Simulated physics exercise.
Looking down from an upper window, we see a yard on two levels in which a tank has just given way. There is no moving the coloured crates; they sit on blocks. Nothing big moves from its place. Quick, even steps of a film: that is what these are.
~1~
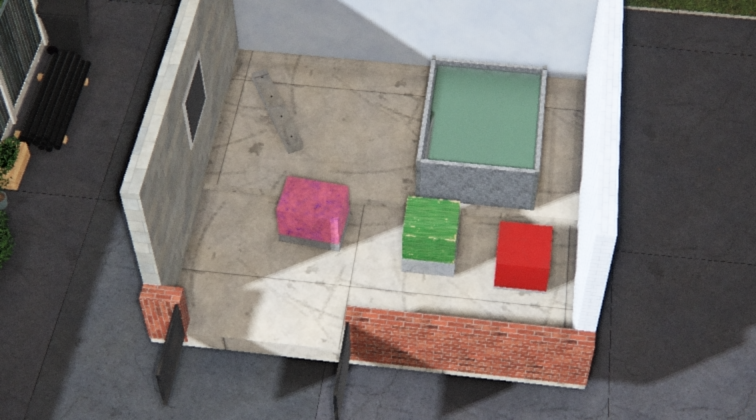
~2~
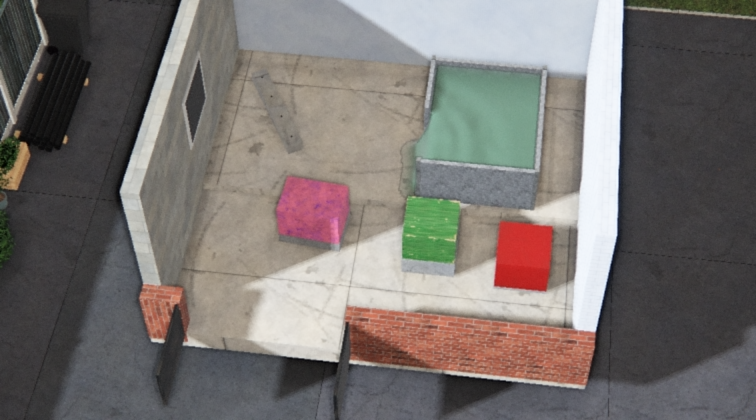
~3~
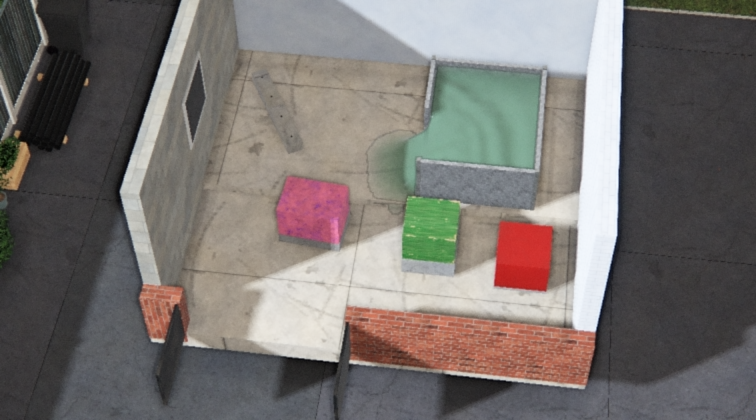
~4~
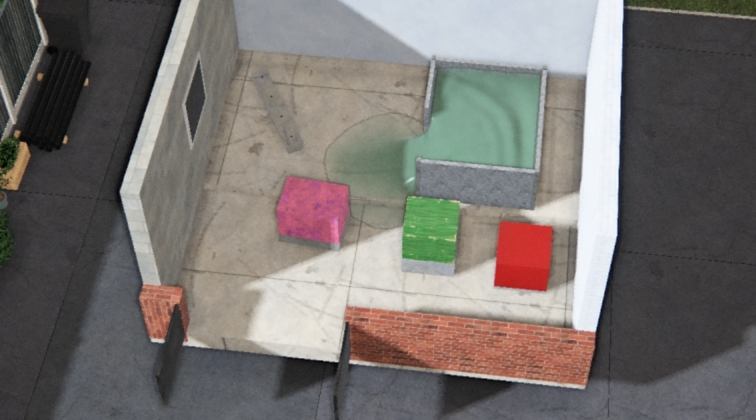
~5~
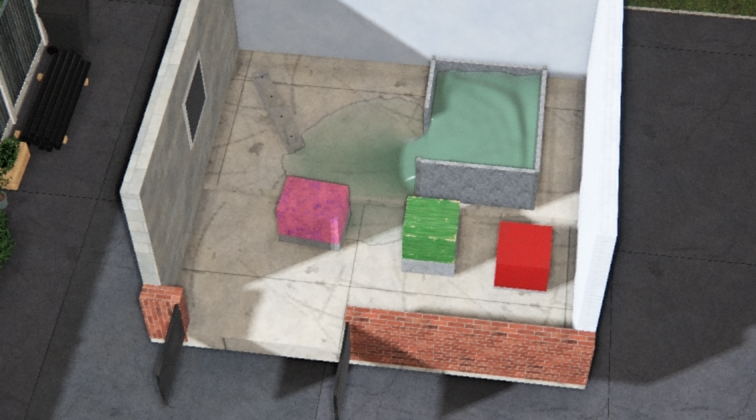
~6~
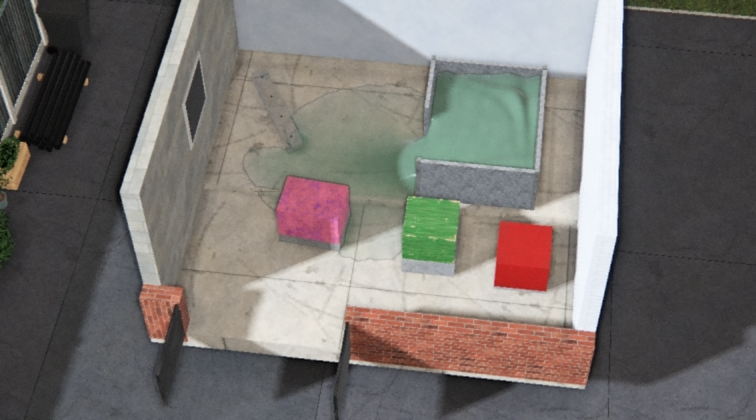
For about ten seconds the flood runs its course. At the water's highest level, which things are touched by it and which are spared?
The green crate doesn't get caught by the water; the pink crate gets caught by the water; the red crate gets caught by the water.
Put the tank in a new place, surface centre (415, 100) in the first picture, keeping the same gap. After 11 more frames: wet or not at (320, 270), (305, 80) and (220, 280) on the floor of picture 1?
Taking the three spots in order: Bare, swamped, swamped.
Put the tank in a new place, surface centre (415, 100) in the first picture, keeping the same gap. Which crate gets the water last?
Red-painted one.
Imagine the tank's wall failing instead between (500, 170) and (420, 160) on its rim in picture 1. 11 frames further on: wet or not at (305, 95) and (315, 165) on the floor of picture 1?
Waterless, submerged.
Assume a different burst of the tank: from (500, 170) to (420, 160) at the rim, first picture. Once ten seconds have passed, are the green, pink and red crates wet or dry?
Result: Green crate is swamped; pink crate is swamped; red crate is swamped.
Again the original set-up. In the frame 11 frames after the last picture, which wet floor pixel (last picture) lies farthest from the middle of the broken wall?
Approximate pixel: (170, 316).
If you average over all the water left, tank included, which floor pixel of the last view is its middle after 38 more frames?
Centre of the water: Near (370, 172).
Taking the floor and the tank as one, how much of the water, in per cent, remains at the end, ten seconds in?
The share not yet gone is roughly 56 percent.
A moment on, water covers 40 % of the floor; the green crate water round its plinth, the pink crate water round its plinth, the red crate not reached.
Next, water covers 55 % of the floor; the green crate water round its plinth, the pink crate water round its plinth, the red crate not reached.
Then, water covers 75 % of the floor; the green crate water round its plinth, the pink crate water round its plinth, the red crate not reached.
Later, water covers 90 % of the floor; the green crate water round its plinth, the pink crate water round its plinth, the red crate water round its plinth.
In the end, water covers 100 % of the floor; the green crate stayed above the water, the pink crate was topped, the red crate was topped.
